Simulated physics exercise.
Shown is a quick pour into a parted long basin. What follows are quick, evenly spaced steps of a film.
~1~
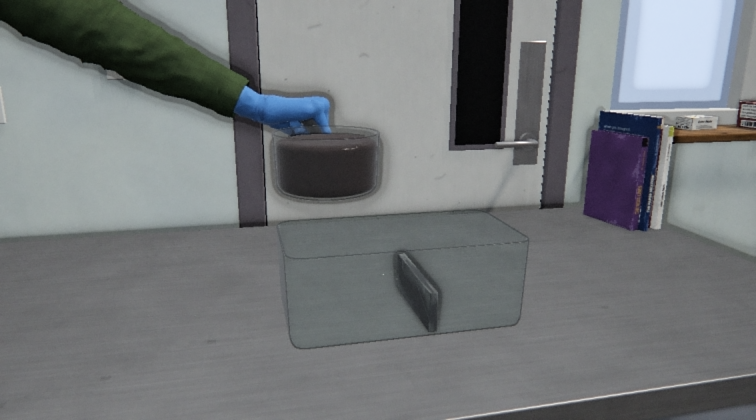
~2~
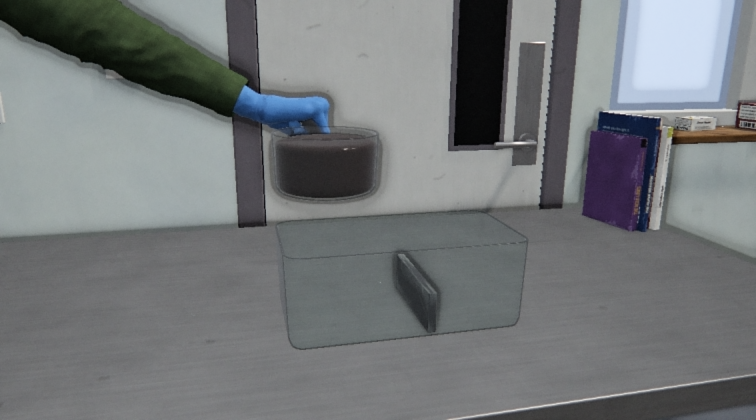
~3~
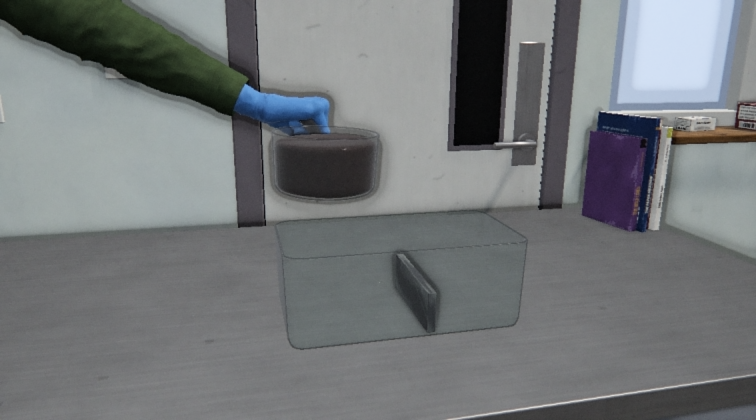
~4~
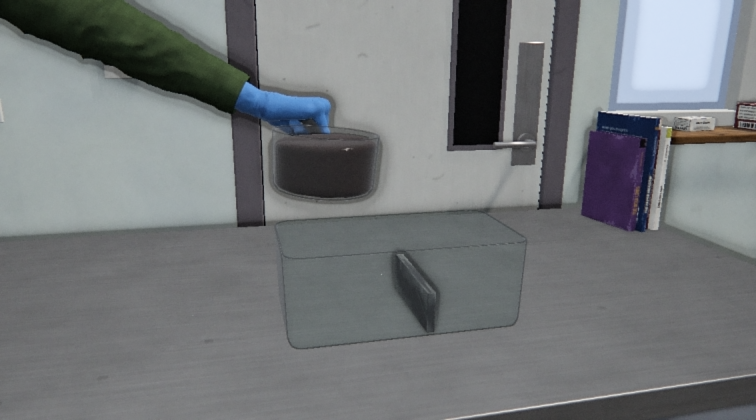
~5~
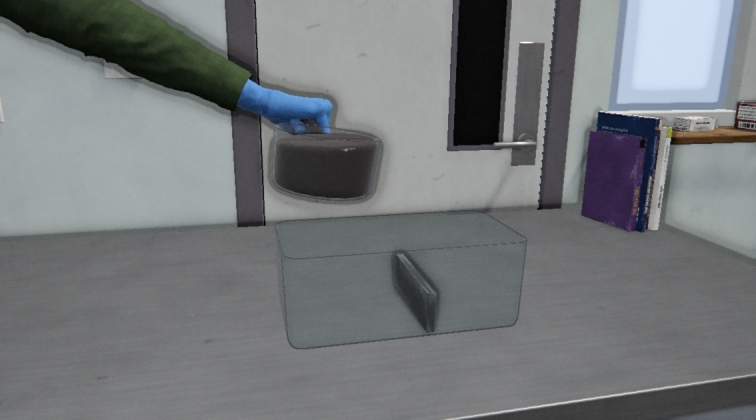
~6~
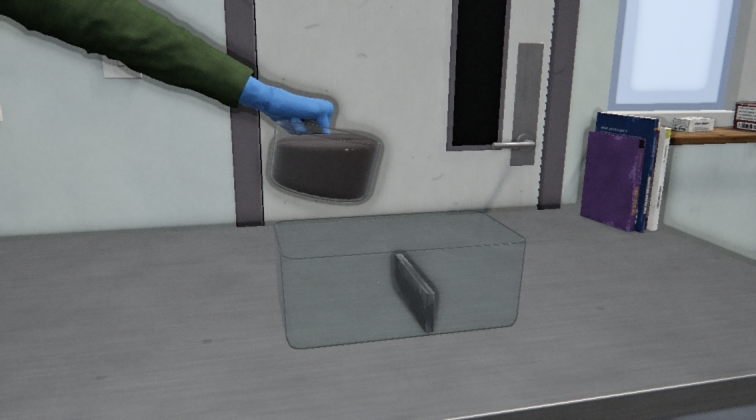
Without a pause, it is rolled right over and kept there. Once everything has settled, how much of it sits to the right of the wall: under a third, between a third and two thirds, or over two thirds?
Between a third and two thirds.
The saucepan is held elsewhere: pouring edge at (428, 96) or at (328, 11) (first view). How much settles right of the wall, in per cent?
The first start gives some 90 %, the second some 30 %.
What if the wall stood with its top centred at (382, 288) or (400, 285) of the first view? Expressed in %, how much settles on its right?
In turn some 95 and 80 in a hundred.
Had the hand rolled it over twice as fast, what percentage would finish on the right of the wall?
About 45 per cent would end up there.
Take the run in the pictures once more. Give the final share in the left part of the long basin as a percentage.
Share approx. 40 per cent.
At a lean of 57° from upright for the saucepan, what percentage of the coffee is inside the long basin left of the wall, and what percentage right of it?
On the left 5 per cent, on the right 10 per cent.
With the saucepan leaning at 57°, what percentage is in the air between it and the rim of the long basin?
Near 20 in a hundred.
A moment on, the saucepan is tipped part way and 63 per cent is still to pour, 4 is left of the wall and 12 right of it.
Next, the saucepan is tipped on its side and 17 per cent is still to pour, 18 is left of the wall and 57 right of it.
Then the saucepan is tipped on its side and 3 per cent is still to pour, 38 is left of the wall and 58 right of it.
Later the saucepan is tipped on its side and 1 per cent is still to pour, 41 is left of the wall and 58 right of it.
Finally, 41 per cent lies left of the wall, 58 right of it and 0 outside.
